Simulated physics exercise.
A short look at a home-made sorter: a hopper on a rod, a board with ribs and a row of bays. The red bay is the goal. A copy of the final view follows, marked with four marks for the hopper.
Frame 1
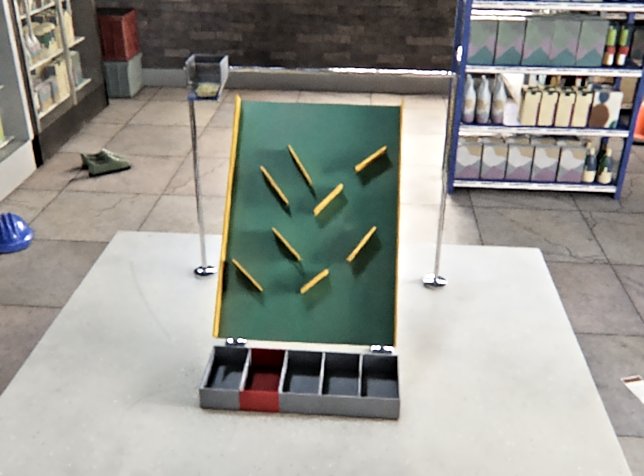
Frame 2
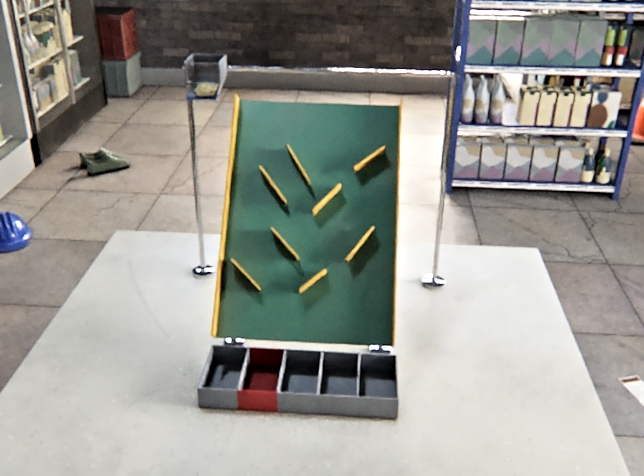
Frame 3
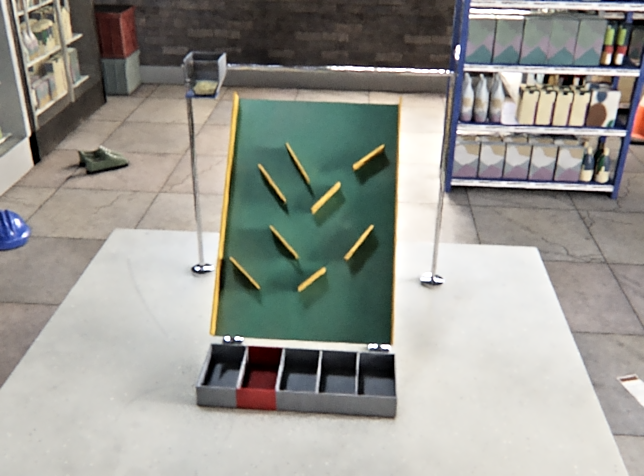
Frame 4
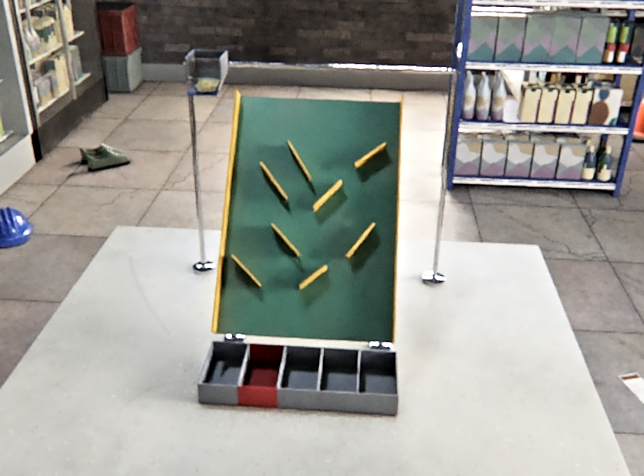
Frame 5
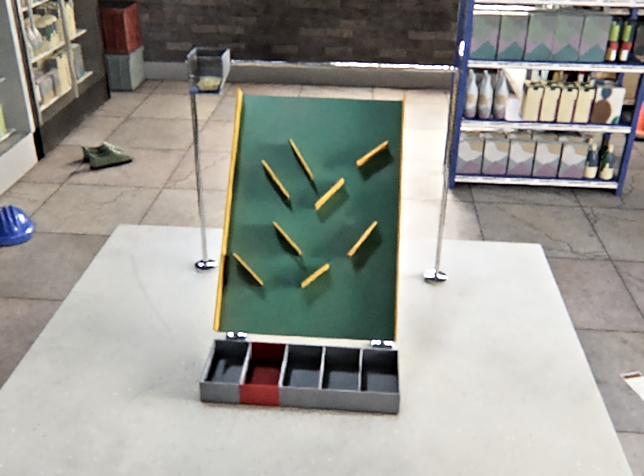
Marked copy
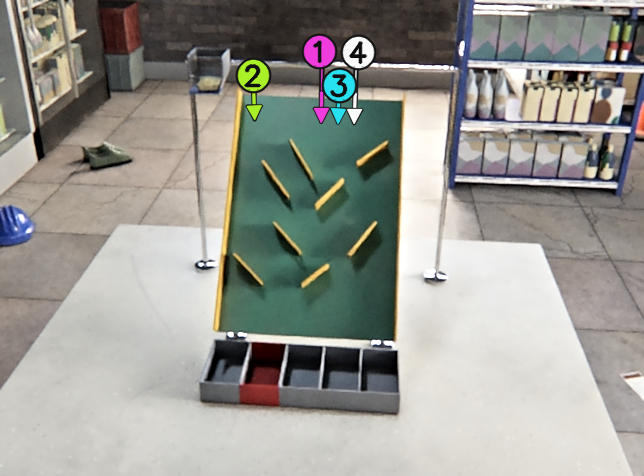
In a shop-like room with stone-tiled flooring and stocked shelves at left and right, the view looks slightly down on a pale tabletop from the front. A green board with yellow edges and slanted yellow ribs leans behind a row of five grey-edged bays, the second from left red, while a small hopper sits at upper left on a metal frame. Nothing on the board moves; only the camera shifts very slightly.
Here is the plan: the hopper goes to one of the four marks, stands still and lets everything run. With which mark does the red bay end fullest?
The answer is mark 1.
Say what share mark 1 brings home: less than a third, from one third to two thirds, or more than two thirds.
More than two thirds.
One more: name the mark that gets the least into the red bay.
Here it is mark 2.
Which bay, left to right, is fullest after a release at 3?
The second from the left.
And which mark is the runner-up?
The answer is 3.
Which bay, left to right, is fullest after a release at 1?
The second from the left.
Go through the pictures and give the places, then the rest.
Hopper (209, 91), soya beans, door shut, in the first frame.
Ribs (287, 145) to (309, 181), (354, 167) to (385, 146), (260, 166) to (285, 200), in the second frame.
Ribs (312, 209) to (339, 182), (270, 226) to (296, 255), (346, 258) to (372, 225), in the third frame.
Ribs (232, 255) to (259, 284), (300, 286) to (326, 266), in the fourth frame.
Red bay (259, 394), number 2 of 5 from the left, in the fifth frame.
On the marked copy, mark 1 meets the board at (321, 117); mark 2 meets the board at (254, 114); mark 3 meets the board at (338, 118); mark 4 meets the board at (354, 118).
With 1, almost all in the red bay, about a tenth in other bays.
With 2, about a tenth in the red bay, the larger part in other bays, about a tenth outside the box.
With 3, roughly two thirds in the red bay, roughly a quarter in other bays, just a few outside the box.
With 4, roughly two thirds in the red bay, roughly a third in other bays, just a few outside the box.
